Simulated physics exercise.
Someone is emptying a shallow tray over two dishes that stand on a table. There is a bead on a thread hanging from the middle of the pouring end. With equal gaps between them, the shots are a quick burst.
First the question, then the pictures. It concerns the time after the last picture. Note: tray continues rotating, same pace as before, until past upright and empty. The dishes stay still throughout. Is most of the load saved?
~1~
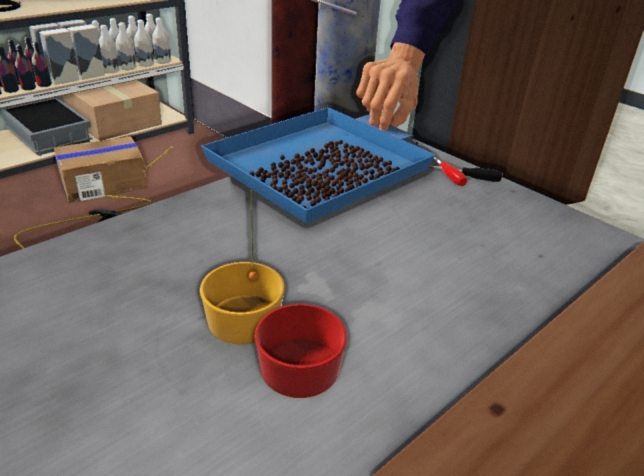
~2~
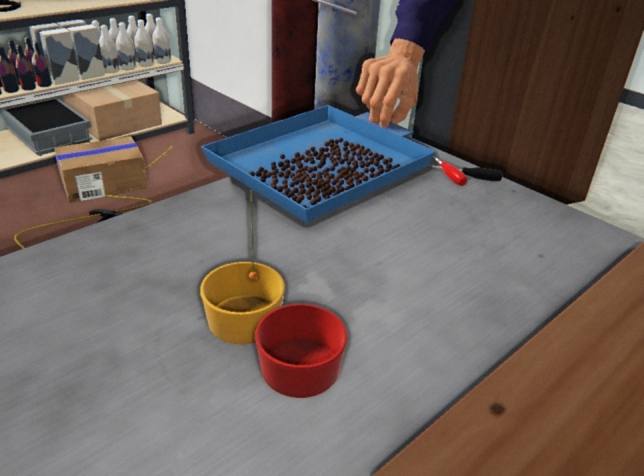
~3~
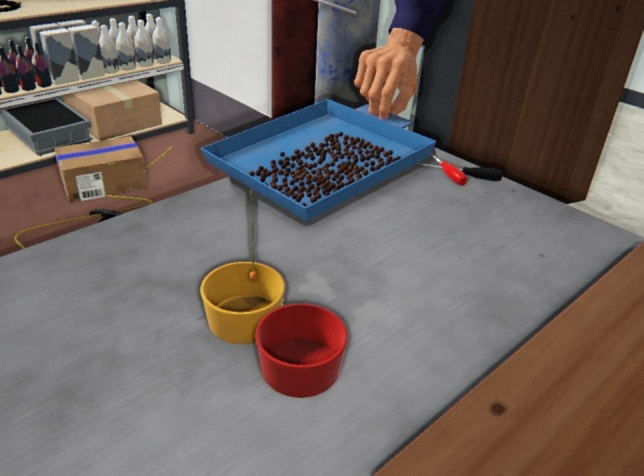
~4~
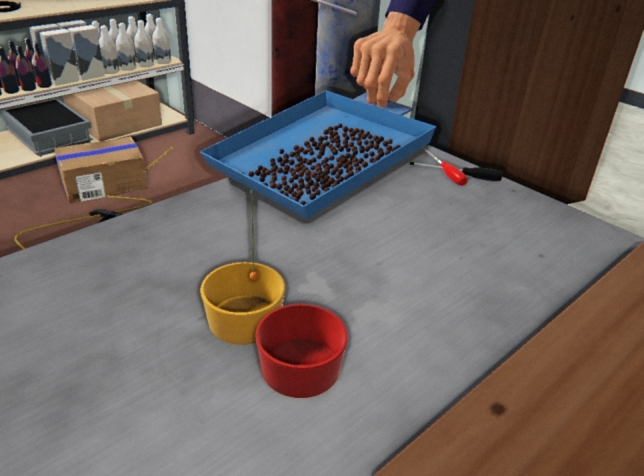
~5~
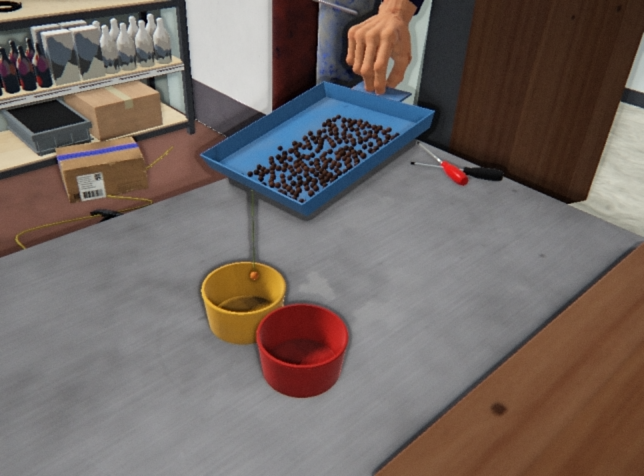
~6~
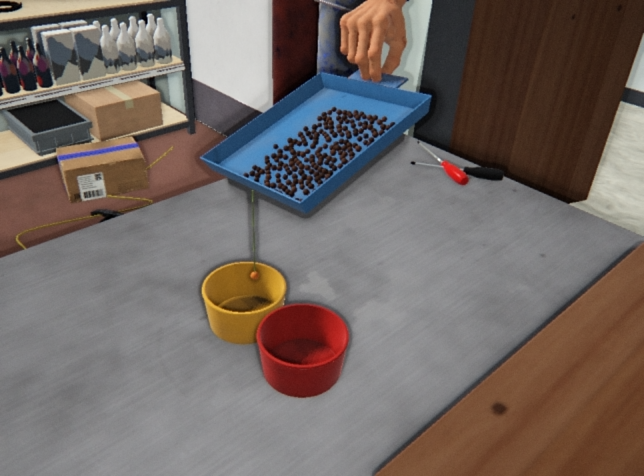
The dishes catch a minority of the load.
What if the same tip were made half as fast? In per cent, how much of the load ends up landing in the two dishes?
Near 20 in a hundred.
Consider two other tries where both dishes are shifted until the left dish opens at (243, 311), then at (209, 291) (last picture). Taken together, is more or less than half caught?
Placing 1: A minority of it. Placing 2: A minority of it.
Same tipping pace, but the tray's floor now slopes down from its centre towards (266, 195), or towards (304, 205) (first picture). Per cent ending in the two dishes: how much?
That comes to 70 per cent the first time and 90 per cent the second.
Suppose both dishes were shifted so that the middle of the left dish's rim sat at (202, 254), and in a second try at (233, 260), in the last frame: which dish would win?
The first try: The left-side dish. The second: The left-side dish.
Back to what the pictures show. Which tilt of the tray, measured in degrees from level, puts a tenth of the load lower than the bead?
80 degrees.
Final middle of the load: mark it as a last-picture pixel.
The centre ends up roughly at (194, 285).
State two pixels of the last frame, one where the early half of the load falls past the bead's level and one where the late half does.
Near (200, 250) to start, and near (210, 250) afterwards.
Soon after the last picture, tray tipped steeply; nearly all on the tray; a small part in the air.
A little later, tray tipped past a quarter turn; a small part on the tray; a small part in the left dish; about half outside both; about a third in the air.
Later still, tray tipped past a quarter turn; about a quarter in the left dish; most outside both.
At rest, tray tipped past a quarter turn; none in the right dish; about a quarter in the left dish; most outside both.
